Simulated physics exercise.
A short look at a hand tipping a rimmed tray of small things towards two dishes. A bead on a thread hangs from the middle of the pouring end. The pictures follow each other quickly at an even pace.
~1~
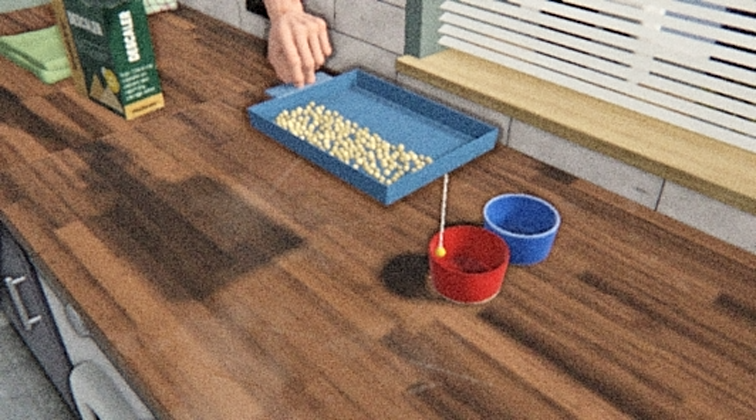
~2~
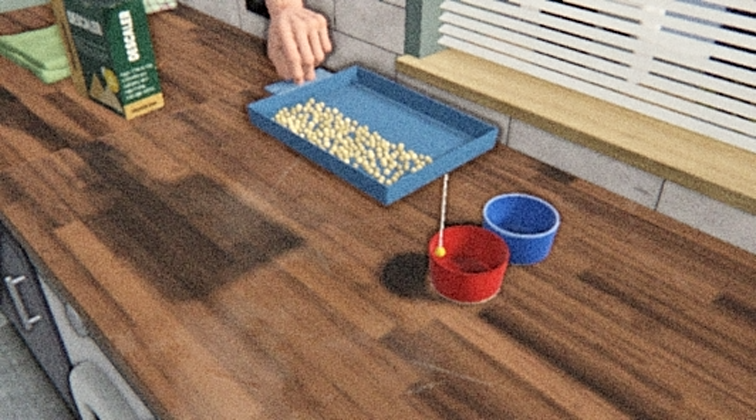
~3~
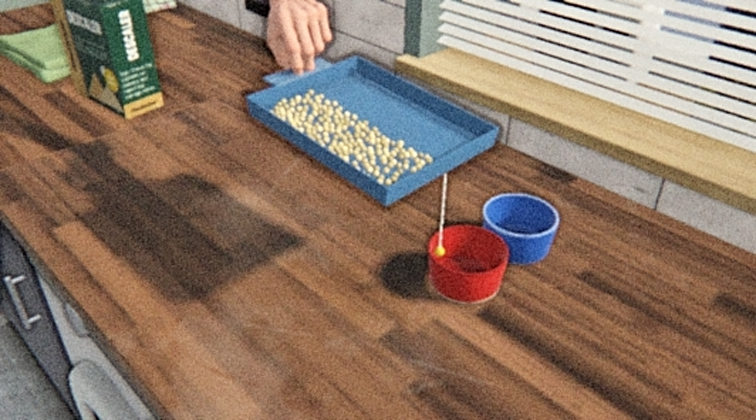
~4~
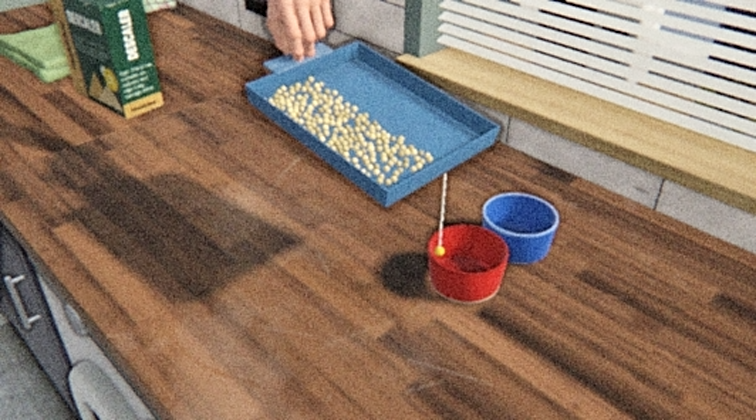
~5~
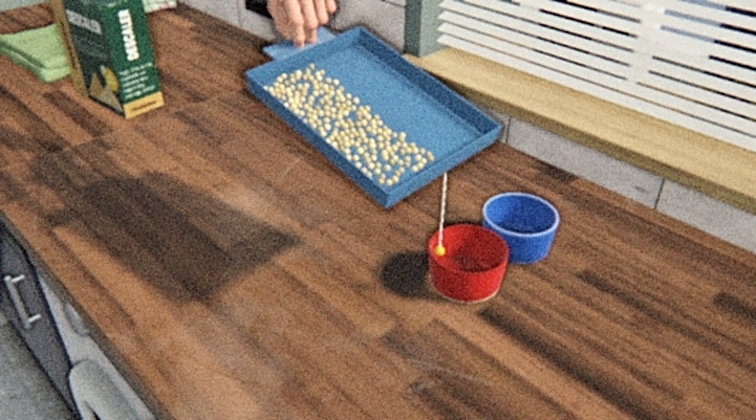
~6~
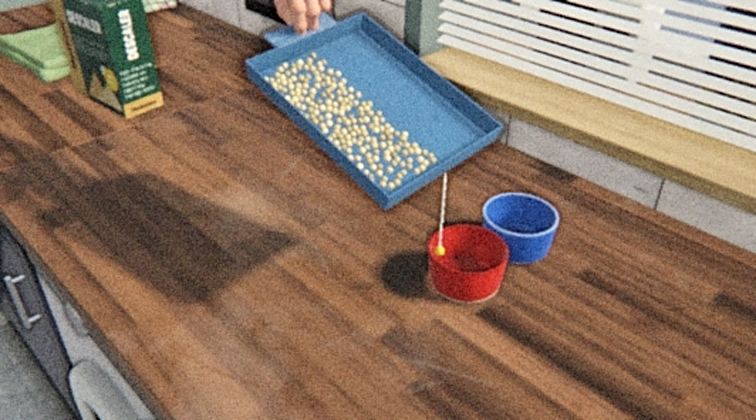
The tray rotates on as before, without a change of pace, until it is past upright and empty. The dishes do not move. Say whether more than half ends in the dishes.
They take only the smaller part between them.
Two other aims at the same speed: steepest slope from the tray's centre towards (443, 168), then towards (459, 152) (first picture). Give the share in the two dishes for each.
About 20 and 80 per cent.
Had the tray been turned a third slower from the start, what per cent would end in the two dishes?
About 0 per cent.
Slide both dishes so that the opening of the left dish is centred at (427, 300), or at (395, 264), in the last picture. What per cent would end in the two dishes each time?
Roughly 90 per cent, and 0 per cent.
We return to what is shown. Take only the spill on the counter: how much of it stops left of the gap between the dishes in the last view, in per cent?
It comes to 90 per cent or so.
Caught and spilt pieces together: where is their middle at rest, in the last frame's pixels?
Near (428, 352).
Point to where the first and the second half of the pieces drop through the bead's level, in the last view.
First near (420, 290), later near (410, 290).
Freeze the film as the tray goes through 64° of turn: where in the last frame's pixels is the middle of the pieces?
Close to (395, 174).
Just after the last frame, tray tipped steeply; almost all on the tray; just a few in the air.
A moment on, tray tipped past a quarter turn; almost all on the tray; about a tenth outside both; just a few in the air.
Further on, tray tipped past a quarter turn; every one outside both.
When it is over, tray tipped past a quarter turn; not one in the left dish; not one in the right dish; every one outside both.
